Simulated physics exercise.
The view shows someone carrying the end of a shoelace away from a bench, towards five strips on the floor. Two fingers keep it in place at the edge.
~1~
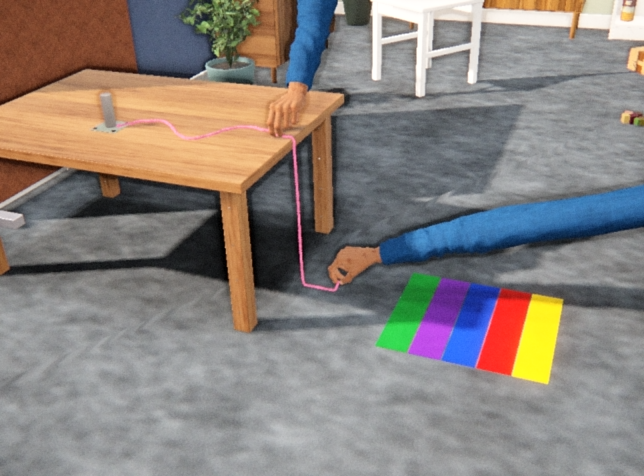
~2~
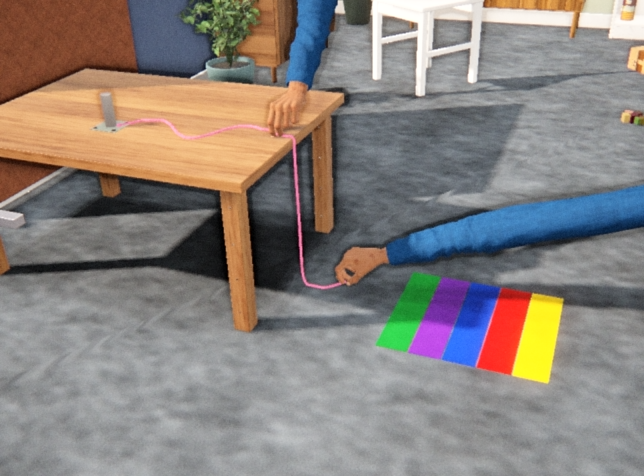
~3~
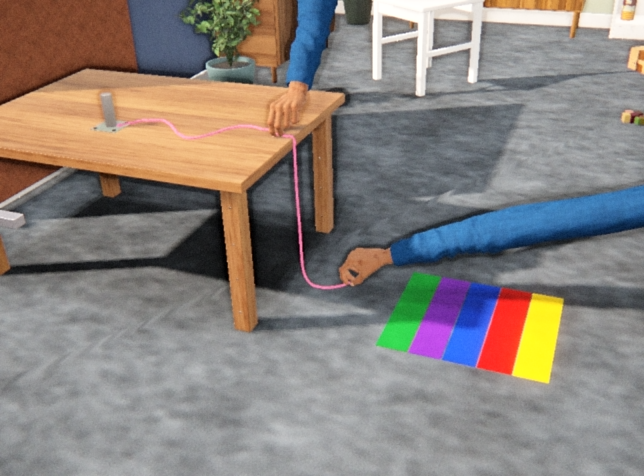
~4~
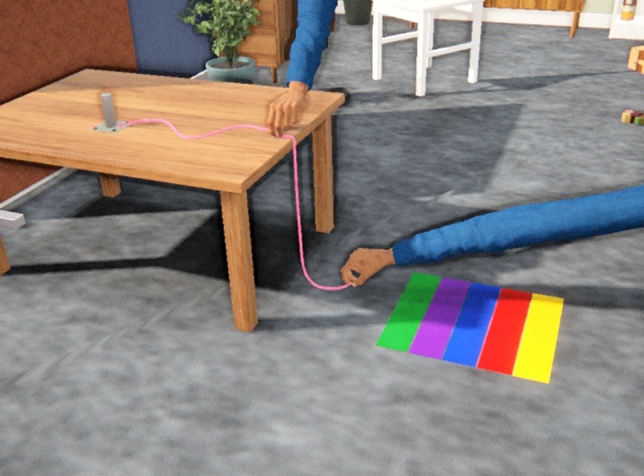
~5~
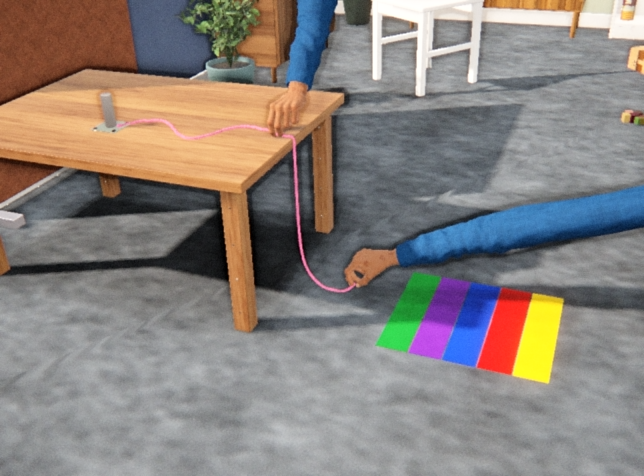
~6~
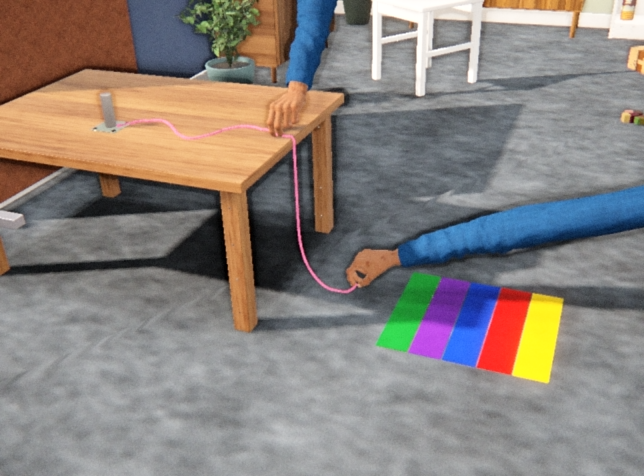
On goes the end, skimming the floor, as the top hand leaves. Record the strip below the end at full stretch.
Below the end: Red.
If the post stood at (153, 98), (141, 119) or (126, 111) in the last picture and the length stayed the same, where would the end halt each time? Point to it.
First (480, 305), then (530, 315), and last (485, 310).
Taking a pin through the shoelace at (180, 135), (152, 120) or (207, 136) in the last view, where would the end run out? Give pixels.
Pixel spots, one per try: About (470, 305), (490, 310), (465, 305).
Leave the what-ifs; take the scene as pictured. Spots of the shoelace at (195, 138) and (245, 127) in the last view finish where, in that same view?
First: (228, 134). Second: (282, 138).
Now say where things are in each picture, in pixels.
In the first frame, end (339, 281); green (398, 334); purple (430, 341); blue (464, 348); red (498, 355); yellow (534, 363).
In the second frame, end (345, 282); shoelace through (148, 121) (182, 136) (245, 127) (294, 146) (298, 209) (302, 271).
In the third frame, end (349, 282).
In the fourth frame, end (351, 283); shoelace through (148, 121) (182, 136) (245, 127) (294, 146) (298, 209) (305, 271).
In the fifth frame, end (355, 284).
In the sixth frame, end (357, 284); shoelace through (148, 121) (181, 136) (245, 127) (294, 146) (297, 209) (311, 271).
A little later, end near (448, 301); over purple.
Next, end near (486, 308); over blue.
When it is tight, end near (508, 313); over red. It gets as far as the red strip.
